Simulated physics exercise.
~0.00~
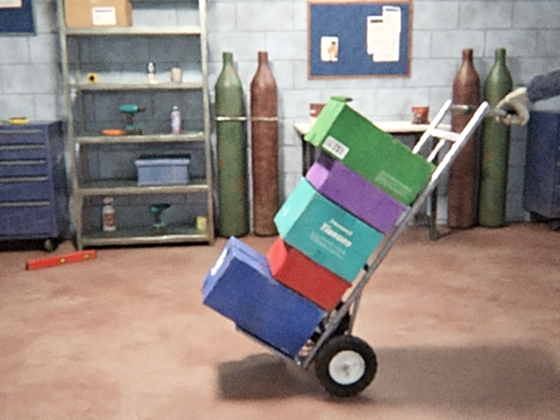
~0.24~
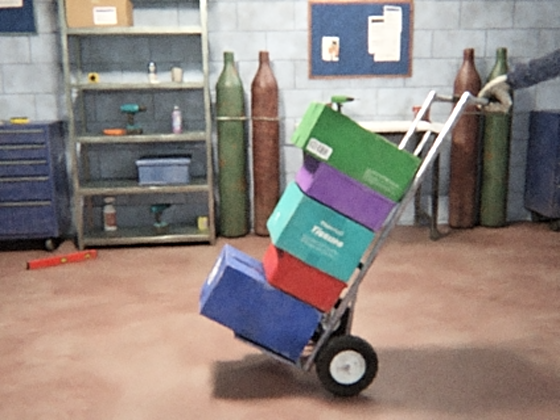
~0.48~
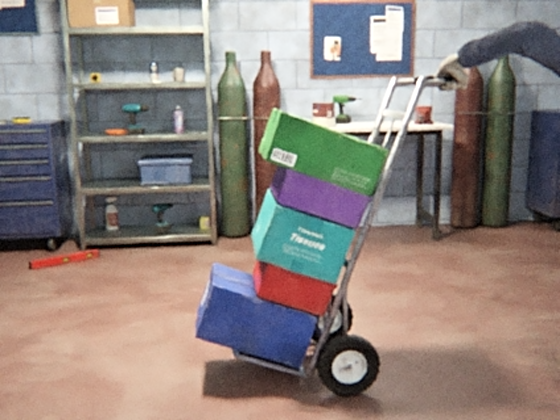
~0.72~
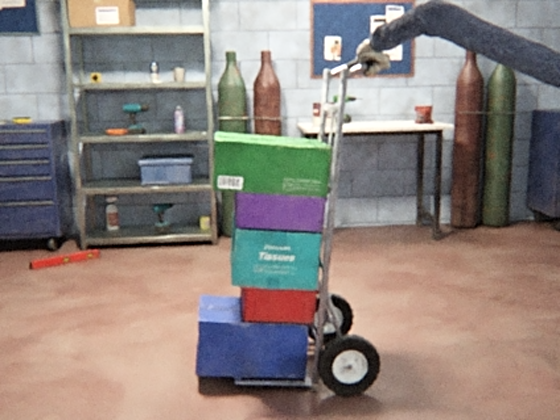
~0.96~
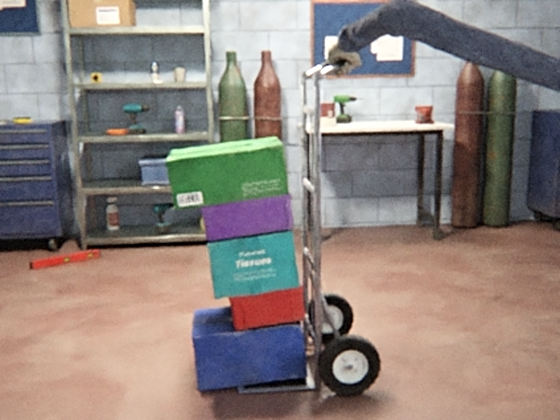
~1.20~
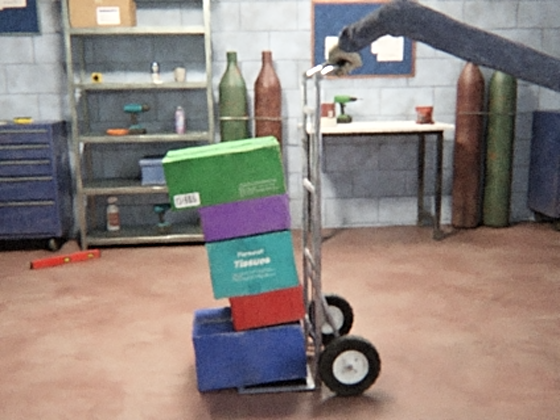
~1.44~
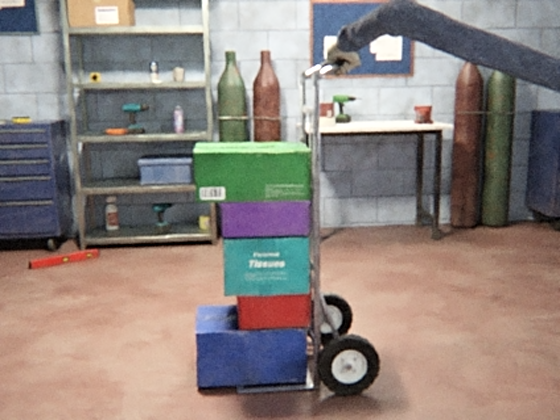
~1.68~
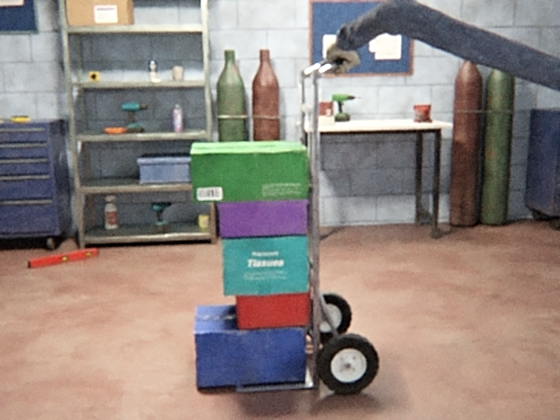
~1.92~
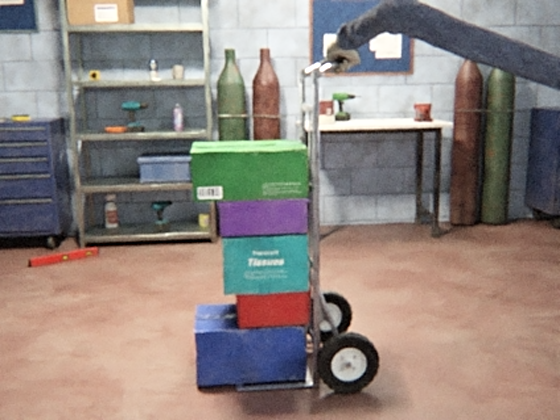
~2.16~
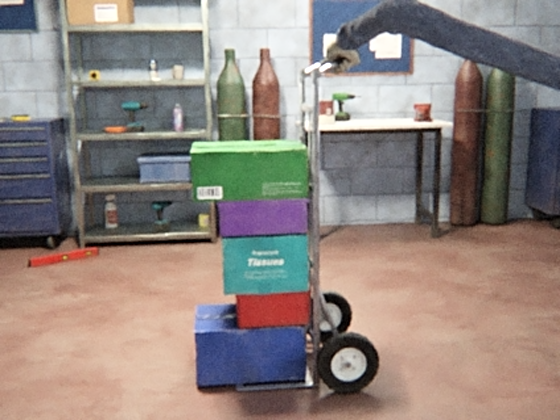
In a workshop with pale block walls, seen from the side by a slightly swaying camera, a hand truck leans back to the right. It carries a blue box at the bottom, then red, turquoise, purple and green boxes stacked above. Shelves and gas cylinders stand behind. A gloved hand on a long dark sleeve swings the handle left, bringing the truck upright until its plate meets the floor. The upper boxes tip forward to the left, then rock back against the frame. All five settle, still stacked, with the hand holding the handle.
